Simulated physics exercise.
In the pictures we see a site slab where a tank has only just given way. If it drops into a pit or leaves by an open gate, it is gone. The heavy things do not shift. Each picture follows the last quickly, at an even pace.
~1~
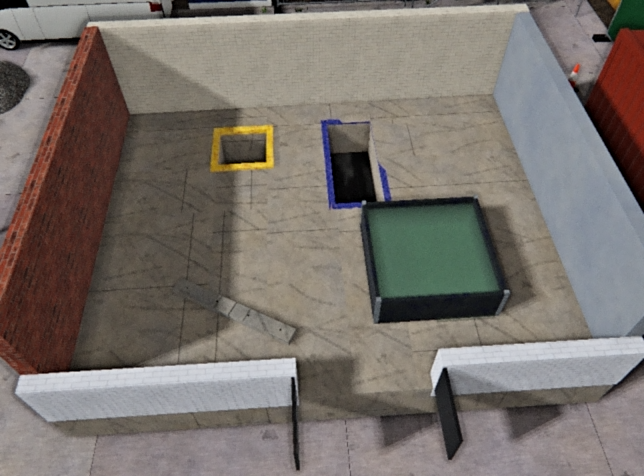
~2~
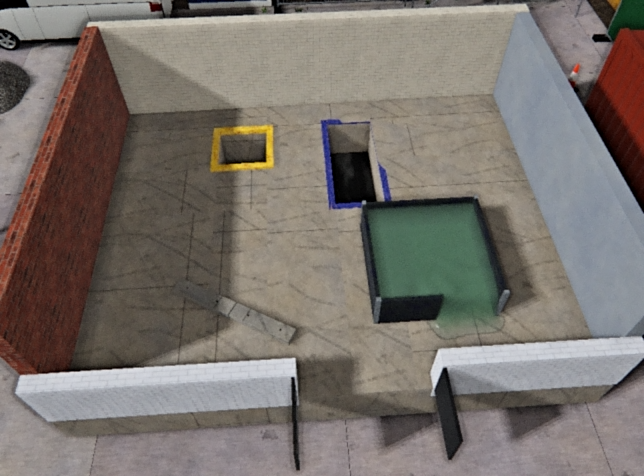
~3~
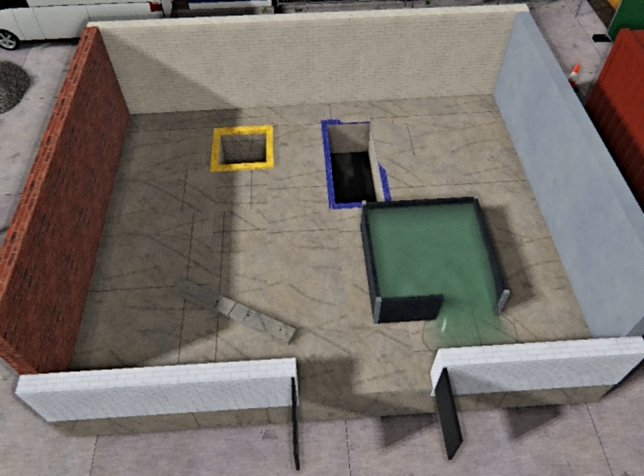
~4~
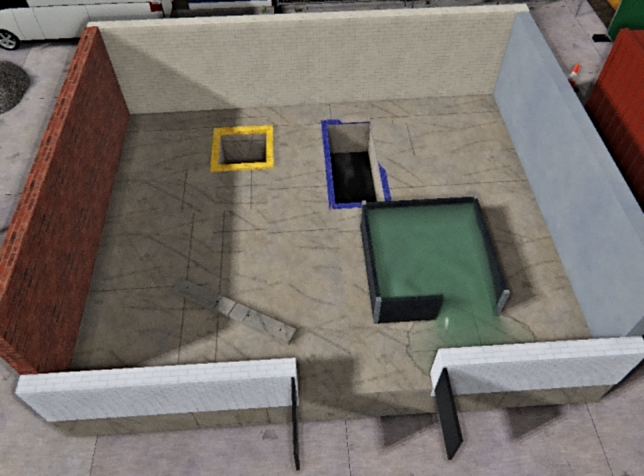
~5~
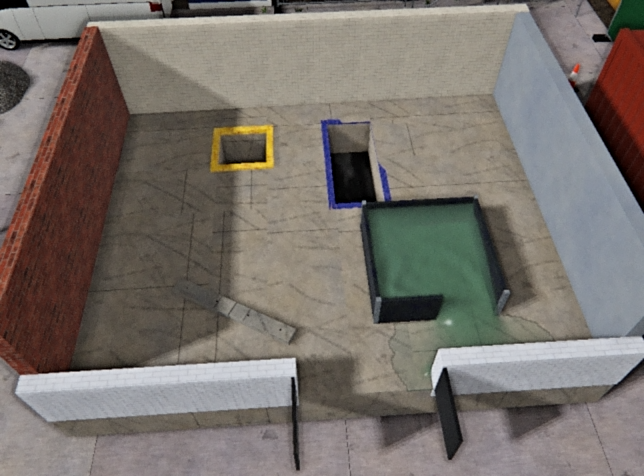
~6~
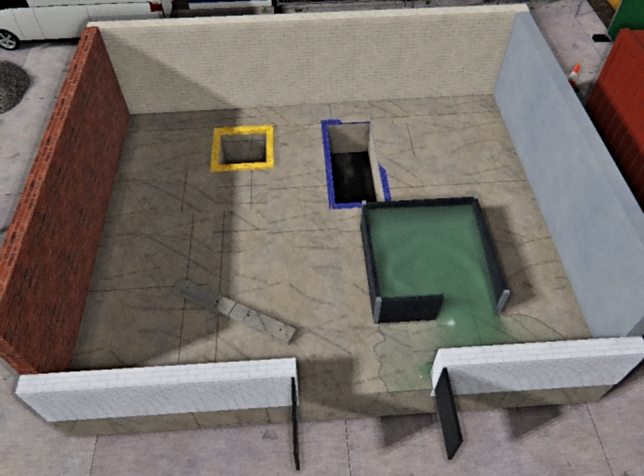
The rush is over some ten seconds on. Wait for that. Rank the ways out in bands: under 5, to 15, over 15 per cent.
The gate gets a middling share of it - five to fifteen per cent; the yellow pit gets hardly any of it - below five per cent; the blue pit gets a middling share of it - five to fifteen per cent.
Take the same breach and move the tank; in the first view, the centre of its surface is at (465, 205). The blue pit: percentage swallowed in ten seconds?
Share in the blue pit - 2 %.
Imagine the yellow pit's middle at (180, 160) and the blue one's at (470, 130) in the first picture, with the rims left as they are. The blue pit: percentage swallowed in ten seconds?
Blue: About 25 %.
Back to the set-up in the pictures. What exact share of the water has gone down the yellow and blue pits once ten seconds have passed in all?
0 in a hundred, then 10 in a hundred.
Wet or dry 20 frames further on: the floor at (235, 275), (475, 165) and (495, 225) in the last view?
In that order, the three spots are soaked, soaked and soaked.
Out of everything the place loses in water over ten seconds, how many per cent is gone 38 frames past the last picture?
About 45 per cent.
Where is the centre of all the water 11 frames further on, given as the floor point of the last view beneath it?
Centre of the water: Near (449, 297).
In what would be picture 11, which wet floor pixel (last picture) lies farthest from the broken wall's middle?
Look around (320, 379).
A moment on, water covers 10 % of the floor; the gate 1 %, the yellow pit 0 %, the blue pit 0 %.
Next, water covers 20 % of the floor; the gate 3 %, the yellow pit 0 %, the blue pit 0 %.
Then, water covers 40 % of the floor; the gate 5 %, the yellow pit 0 %, the blue pit 0 %.
Later, water covers 60 % of the floor; the gate 9 %, the yellow pit 0 %, the blue pit 2 %.
In the end, water covers 75 % of the floor; the gate 11 %, the yellow pit 0 %, the blue pit 11 %.
